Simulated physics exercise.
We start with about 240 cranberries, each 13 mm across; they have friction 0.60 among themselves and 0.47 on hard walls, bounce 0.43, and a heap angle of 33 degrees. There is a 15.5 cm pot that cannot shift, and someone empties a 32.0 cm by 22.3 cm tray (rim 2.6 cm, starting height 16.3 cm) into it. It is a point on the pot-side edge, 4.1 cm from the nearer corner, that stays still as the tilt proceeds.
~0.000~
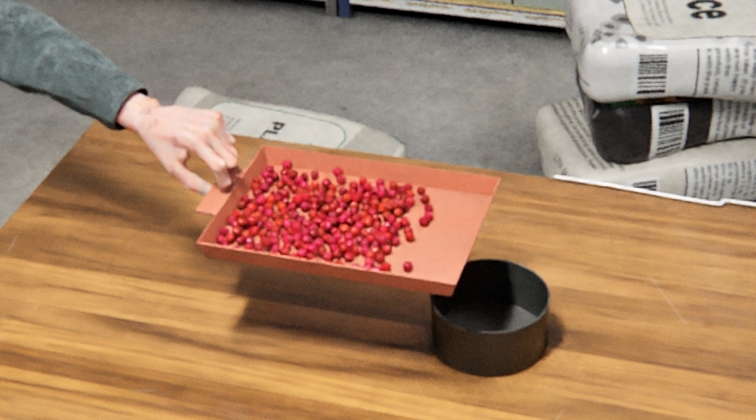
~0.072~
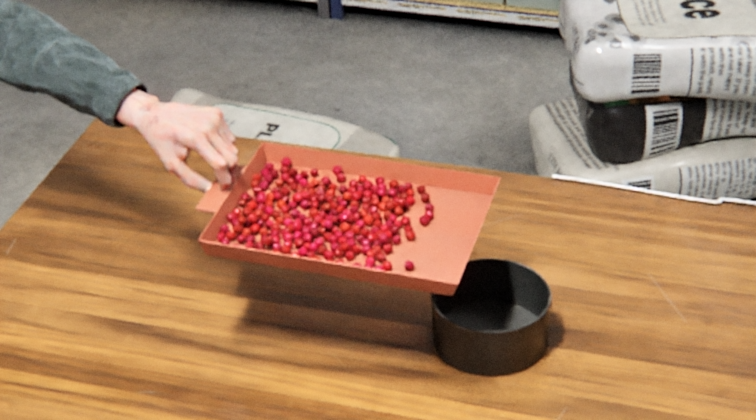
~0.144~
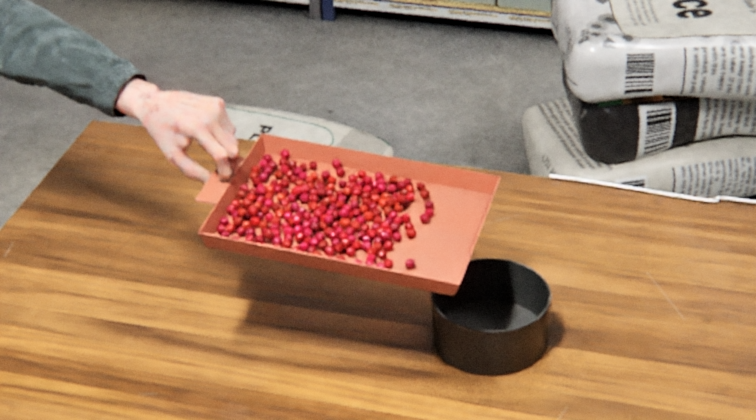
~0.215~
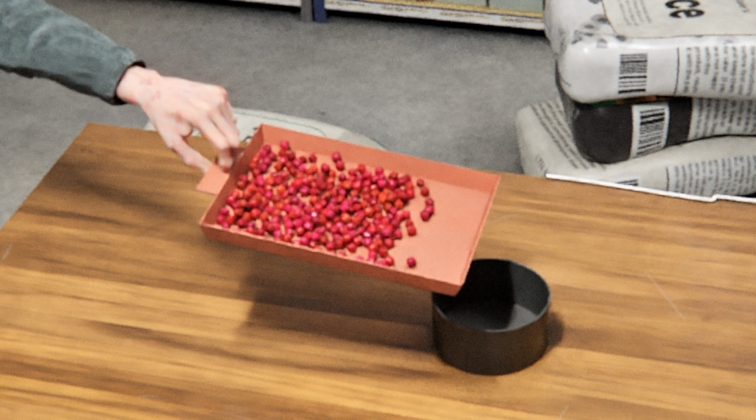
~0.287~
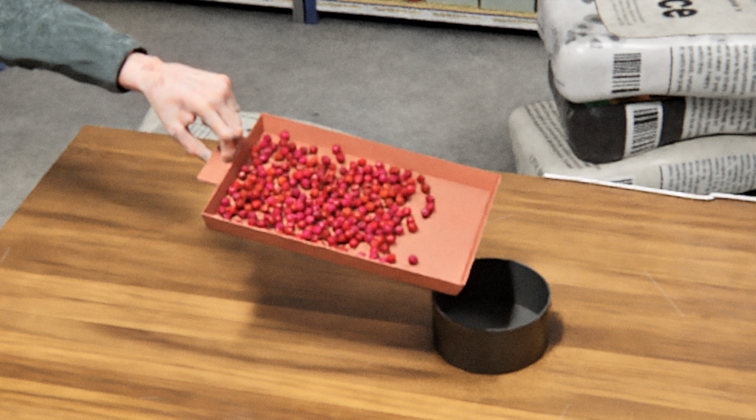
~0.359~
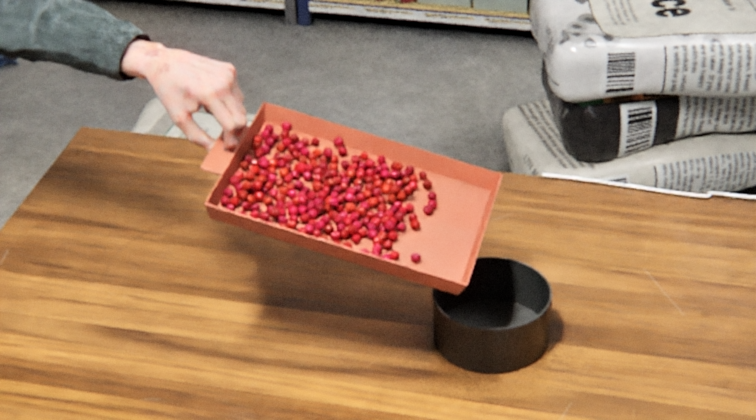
On a wooden table, a hand held a reddish tray of red cranberries by its left end beside a dark round pot, then gradually raised that end, tilting the tray toward the right.
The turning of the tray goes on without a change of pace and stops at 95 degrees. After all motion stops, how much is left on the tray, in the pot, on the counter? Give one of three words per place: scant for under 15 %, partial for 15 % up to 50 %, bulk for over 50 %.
Tray - scant, pot - partial, counter - bulk.
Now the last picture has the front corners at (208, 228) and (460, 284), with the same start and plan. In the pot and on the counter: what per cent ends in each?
That works out as pot 0 and counter 100.
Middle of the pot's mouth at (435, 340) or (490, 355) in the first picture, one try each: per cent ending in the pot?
Try one: ~ 5 %; try two: ~ 70 %.
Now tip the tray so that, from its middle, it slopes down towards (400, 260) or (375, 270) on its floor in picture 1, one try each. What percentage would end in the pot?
Near 0 and 0 percent, in that order.
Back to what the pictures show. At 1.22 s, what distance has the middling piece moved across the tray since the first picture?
By then it sits near 12 cm from where it began.
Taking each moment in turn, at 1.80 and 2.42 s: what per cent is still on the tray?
Estimates: 95; 0.
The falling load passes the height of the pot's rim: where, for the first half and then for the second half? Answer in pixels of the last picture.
I'd mark about (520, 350) for the first half and about (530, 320) for the second.
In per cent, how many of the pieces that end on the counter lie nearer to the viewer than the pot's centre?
Roughly 90 per cent.
After 1.22 s, tilt 51 degrees; the tray holds 100 %, the pot 0 %.
After 1.80 s, tilt 77 degrees; the tray holds 95 %, the pot 0 %.
After 2.42 s, tilt 95 degrees; the tray holds 0 %, the pot 20 %.
In the end, at 3.2 s, tray 0 %, pot 20 %, counter 80 %.
